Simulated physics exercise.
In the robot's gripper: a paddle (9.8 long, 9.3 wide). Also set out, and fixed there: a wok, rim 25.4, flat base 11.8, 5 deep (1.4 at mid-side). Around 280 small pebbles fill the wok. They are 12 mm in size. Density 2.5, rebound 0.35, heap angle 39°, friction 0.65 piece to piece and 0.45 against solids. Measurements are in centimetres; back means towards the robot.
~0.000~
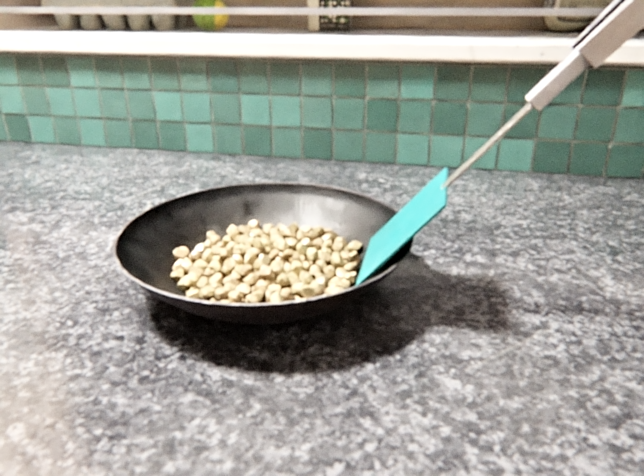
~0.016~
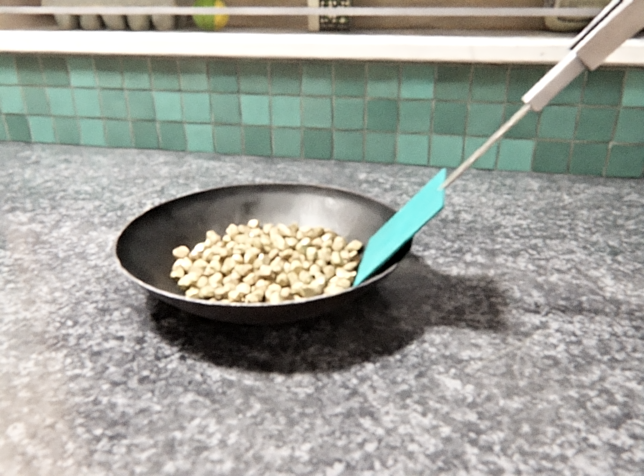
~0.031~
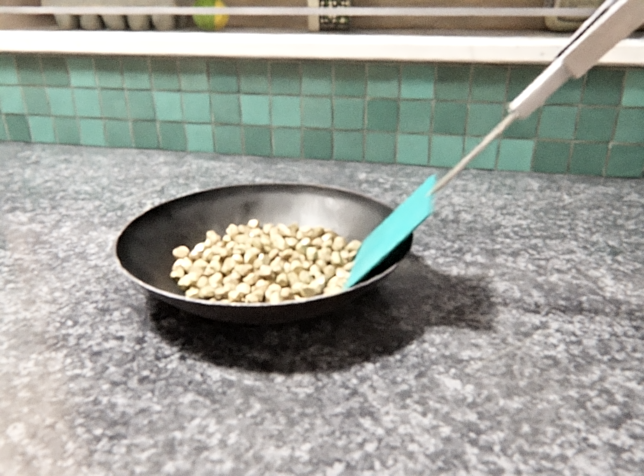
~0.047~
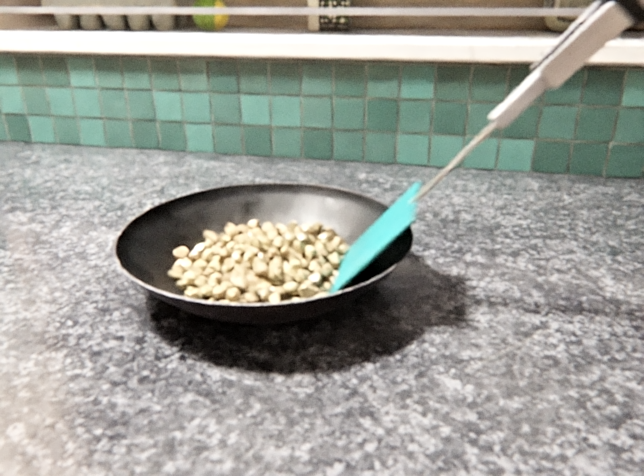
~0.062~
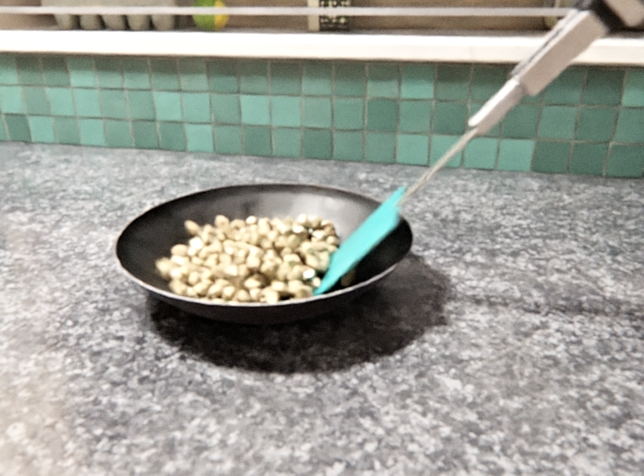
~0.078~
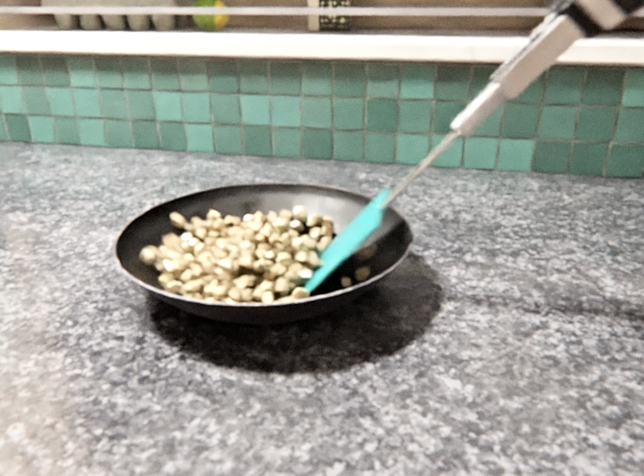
A teal spatula pushes pale pebbles leftward in a black wok on a speckled countertop.
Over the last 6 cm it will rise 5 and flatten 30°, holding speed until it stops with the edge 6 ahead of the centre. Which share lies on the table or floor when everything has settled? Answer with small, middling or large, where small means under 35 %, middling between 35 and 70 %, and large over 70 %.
It is small.
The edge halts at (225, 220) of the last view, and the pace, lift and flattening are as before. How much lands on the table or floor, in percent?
I'd put it near 5 per cent.
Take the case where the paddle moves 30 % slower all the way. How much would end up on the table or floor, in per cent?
Approx. 5 per cent.
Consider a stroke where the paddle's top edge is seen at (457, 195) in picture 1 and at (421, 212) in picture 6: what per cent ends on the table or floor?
Around 0 per cent finishes there.
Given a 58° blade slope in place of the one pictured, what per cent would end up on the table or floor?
It would be near 15 per cent.
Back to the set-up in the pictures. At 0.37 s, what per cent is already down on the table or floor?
I'd say close to 10 in a hundred.
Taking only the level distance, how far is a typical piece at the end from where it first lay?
Distance: Near 6 cm.
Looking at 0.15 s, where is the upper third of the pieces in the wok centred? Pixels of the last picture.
I'd put it somewhere near (192, 229).
By 0.12 s, sloping 49°, highest piece 7 above the table; 276 in the wok.
By 0.15 s, sloping 37°, highest piece 8 above the table; 270 in the wok, 6 on the blade or in flight.
By 0.37 s, sloping 20°, highest piece 6 above the table; 243 in the wok, 33 on the table or floor.
By 1.42 s, sloping 20°, highest piece 6 above the table; 243 in the wok, 33 on the table or floor.
Final count, 243 in the wok, 33 on the table or floor. That is 12 % on the table or floor.
